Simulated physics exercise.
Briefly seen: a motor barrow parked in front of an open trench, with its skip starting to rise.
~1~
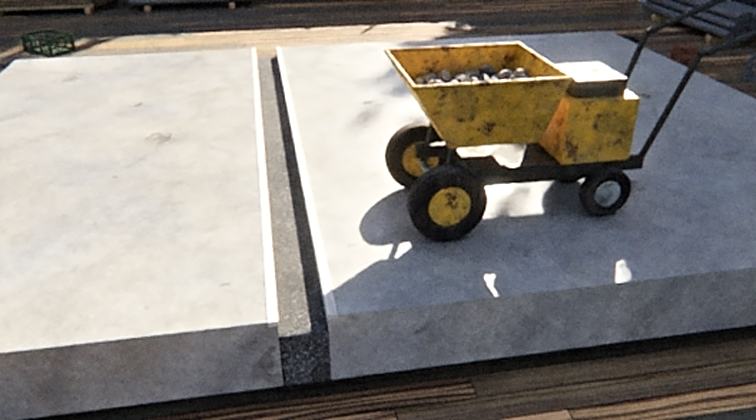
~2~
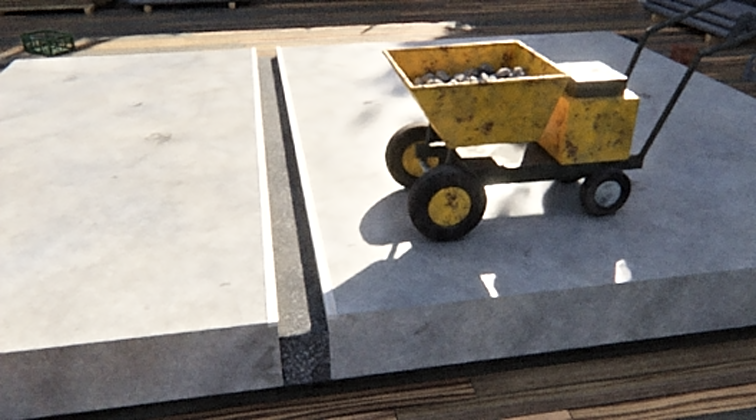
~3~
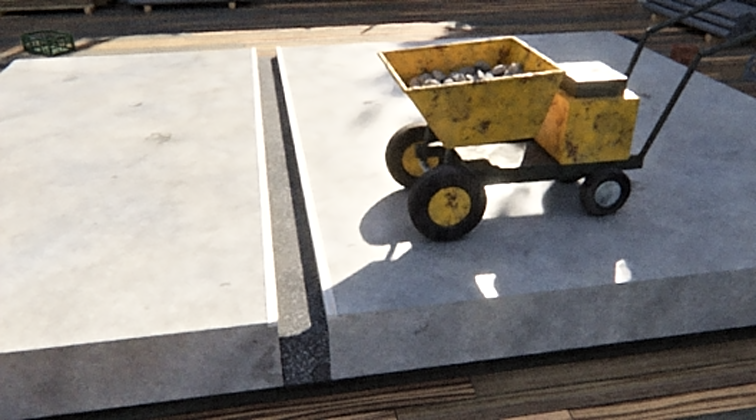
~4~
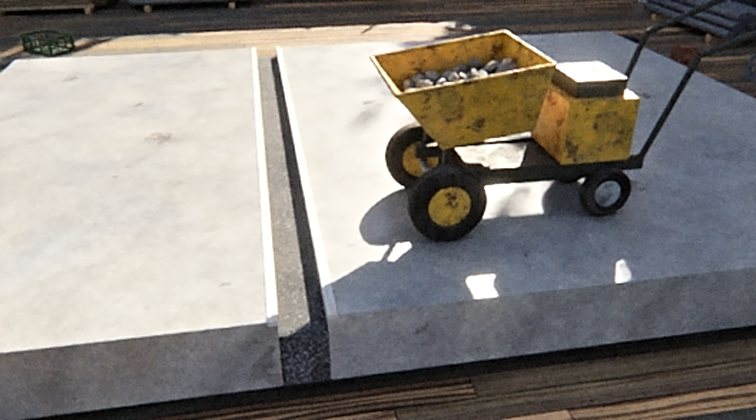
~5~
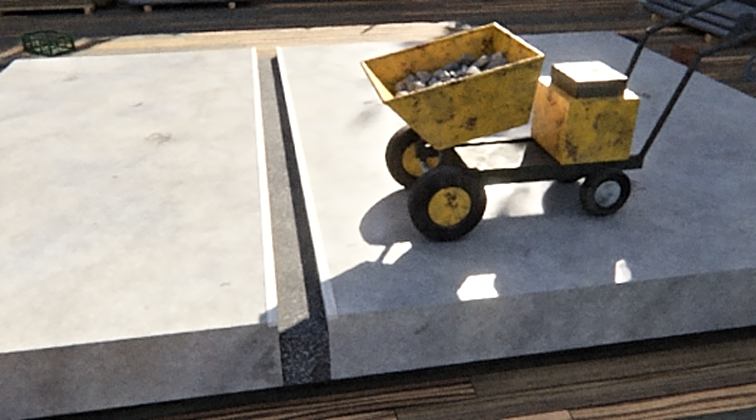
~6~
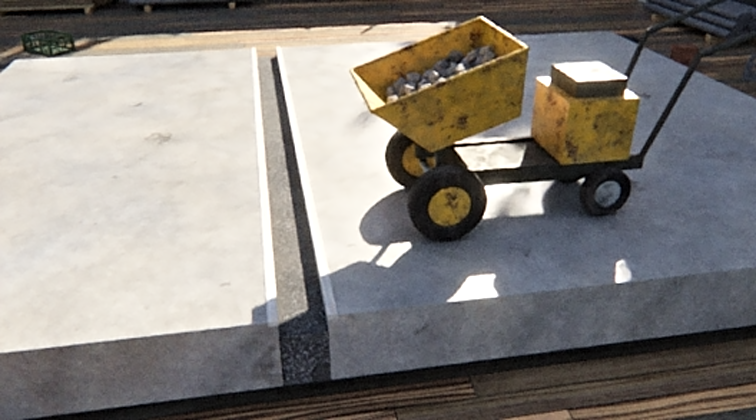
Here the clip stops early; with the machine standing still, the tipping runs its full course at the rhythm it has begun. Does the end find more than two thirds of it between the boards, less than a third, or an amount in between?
Seems like the amount in the trench is in the middle range, from a third up to two thirds.
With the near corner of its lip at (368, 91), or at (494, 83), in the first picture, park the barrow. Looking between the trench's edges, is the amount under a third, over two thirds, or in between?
Under a third; under a third.
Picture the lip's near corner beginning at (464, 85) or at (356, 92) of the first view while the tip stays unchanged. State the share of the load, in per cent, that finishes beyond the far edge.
That would be roughly 0 in a hundred and then roughly 70 in a hundred.
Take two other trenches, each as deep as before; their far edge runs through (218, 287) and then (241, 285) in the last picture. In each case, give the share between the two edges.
In order: 80 per cent, then 70 per cent.
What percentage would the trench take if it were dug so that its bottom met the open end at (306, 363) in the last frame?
It lands somewhere near 80 percent.
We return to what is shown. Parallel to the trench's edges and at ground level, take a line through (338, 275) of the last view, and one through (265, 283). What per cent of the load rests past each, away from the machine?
About 70 and 10 %.
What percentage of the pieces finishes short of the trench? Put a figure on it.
Result: Some 5 % of the load.
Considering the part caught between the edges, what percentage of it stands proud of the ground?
Estimate: Around 50 %.
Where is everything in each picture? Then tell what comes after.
In the first frame, lip of the skip at (414, 88), level; top of the load at (475, 91), broken stones; first edge of the trench at (325, 276); far edge at (270, 282), the trench under half as wide as the skip, and shallow for its width.
In the second frame, lip of the skip at (412, 89), level; top of the load at (473, 91).
In the third frame, lip of the skip at (406, 92), tipped barely; top of the load at (488, 88).
In the fourth frame, lip of the skip at (397, 96), tipped a little; top of the load at (481, 85).
In the fifth frame, lip of the skip at (385, 103), tipped a little; top of the load at (482, 83).
In the sixth frame, lip of the skip at (373, 112), tipped clearly; top of the load at (471, 80); first edge of the trench at (325, 276); far edge at (270, 282).
Soon after the last picture, skip tipped steeply; all in the skip.
A little later, skip tipped right over; nearly all in the skip; a small part in or heaped over the trench.
Later still, skip tipped right over; about half in the skip; a stray few short of the trench; about half in or heaped over the trench; a small part beyond it.
By the end, skip tipped right over; about a quarter in the skip; a small part short of the trench; about half in or heaped over the trench; a small part beyond it.
